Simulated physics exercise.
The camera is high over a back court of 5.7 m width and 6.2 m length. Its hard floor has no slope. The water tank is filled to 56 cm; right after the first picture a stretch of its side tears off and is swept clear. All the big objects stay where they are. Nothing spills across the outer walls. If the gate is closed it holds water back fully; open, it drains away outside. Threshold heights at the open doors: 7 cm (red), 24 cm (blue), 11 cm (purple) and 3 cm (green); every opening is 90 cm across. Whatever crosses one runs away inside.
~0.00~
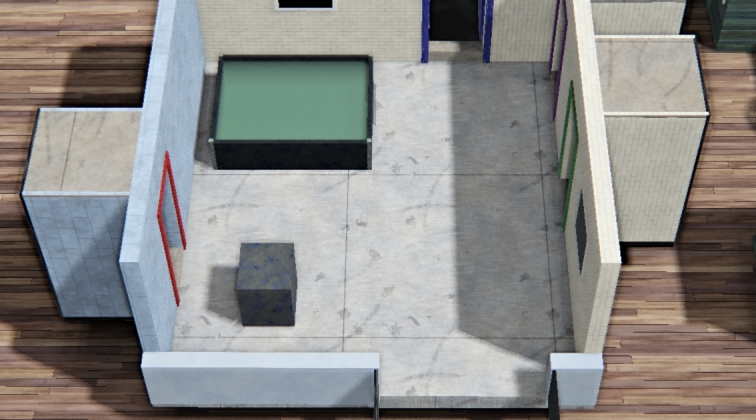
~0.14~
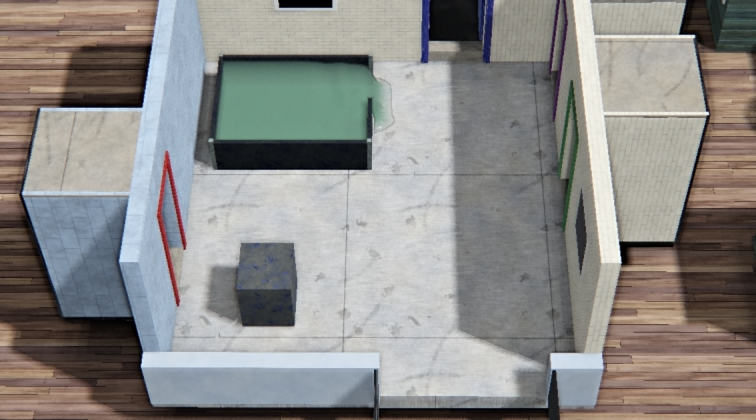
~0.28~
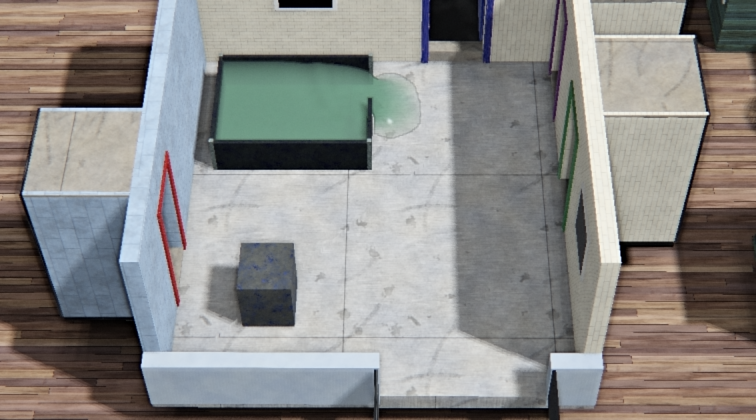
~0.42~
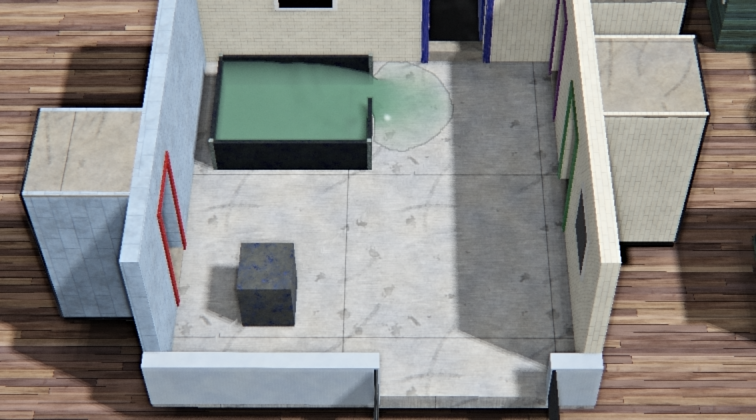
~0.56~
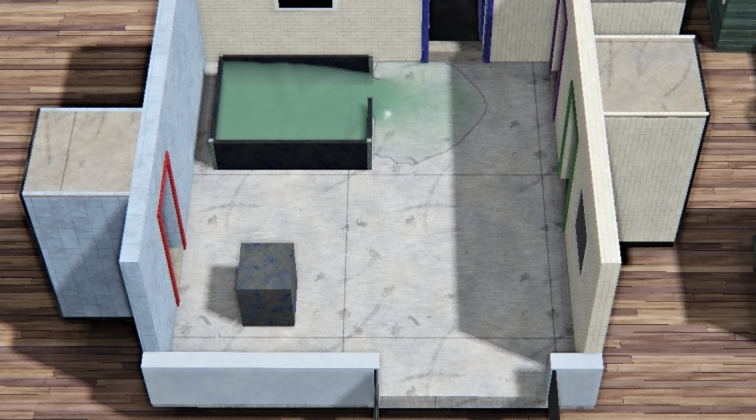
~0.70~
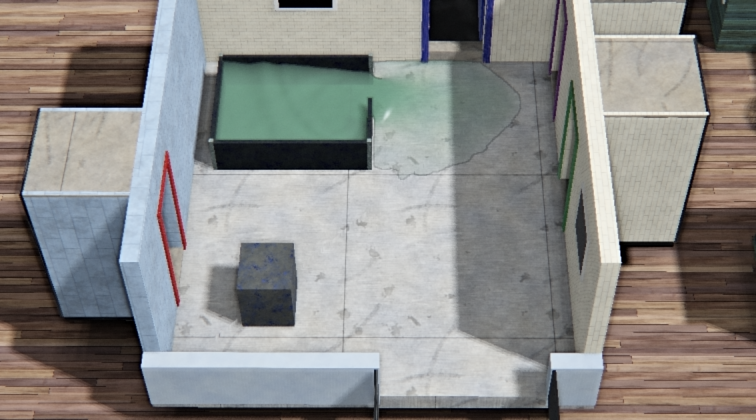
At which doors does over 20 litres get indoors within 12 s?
Door by door: At the red door it does not reach the limit; at the blue door it does not reach the limit; at the purple door it goes over the limit; at the green door it passes the limit.
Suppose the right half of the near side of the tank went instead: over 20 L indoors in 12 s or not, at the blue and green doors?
Then: Blue under, green under.
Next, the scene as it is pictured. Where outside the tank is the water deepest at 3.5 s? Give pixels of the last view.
At about (512, 86).
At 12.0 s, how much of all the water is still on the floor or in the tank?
About 58 per cent.
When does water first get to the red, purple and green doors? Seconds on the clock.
Red 11.0 s, purple 0.9 s, green 1.8 s.
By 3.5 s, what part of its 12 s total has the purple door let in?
Some 65 per cent by then.
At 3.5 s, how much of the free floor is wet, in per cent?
Near 35 per cent is wet.
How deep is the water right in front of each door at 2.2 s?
In cm: Red 0, blue 19, purple 32, green 8.
After 1.4 s water covers 20 % of the floor and is deepest (39 cm) near (543, 62); red door not reached, blue door 20 cm at the sill, 0 L in, purple door 20 cm at the sill, 9 L in, green door not reached.
After 2.2 s water covers 25 % of the floor and is deepest (33 cm) near (545, 86); red door not reached, blue door 19 cm at the sill, 0 L in, purple door 32 cm at the sill, 83 L in, green door 8 cm at the sill, 2 L in.
After 3.5 s water covers 35 % of the floor and is deepest (26 cm) near (512, 86); red door not reached, blue door 13 cm at the sill, 0 L in, purple door 26 cm at the sill, 240 L in, green door 9 cm at the sill, 26 L in.
After 7.0 s water covers 65 % of the floor and is deepest (16 cm) near (547, 111); red door not reached, blue door 12 cm at the sill, 0 L in, purple door 15 cm at the sill, 368 L in, green door 6 cm at the sill, 63 L in.
After 12.0 s water covers 85 % of the floor and is deepest (8 cm) near (424, 70); red door 2 cm at the sill, 0 L in, blue door 8 cm at the sill, 0 L in, purple door 6 cm at the sill, 378 L in, green door 5 cm at the sill, 84 L in.
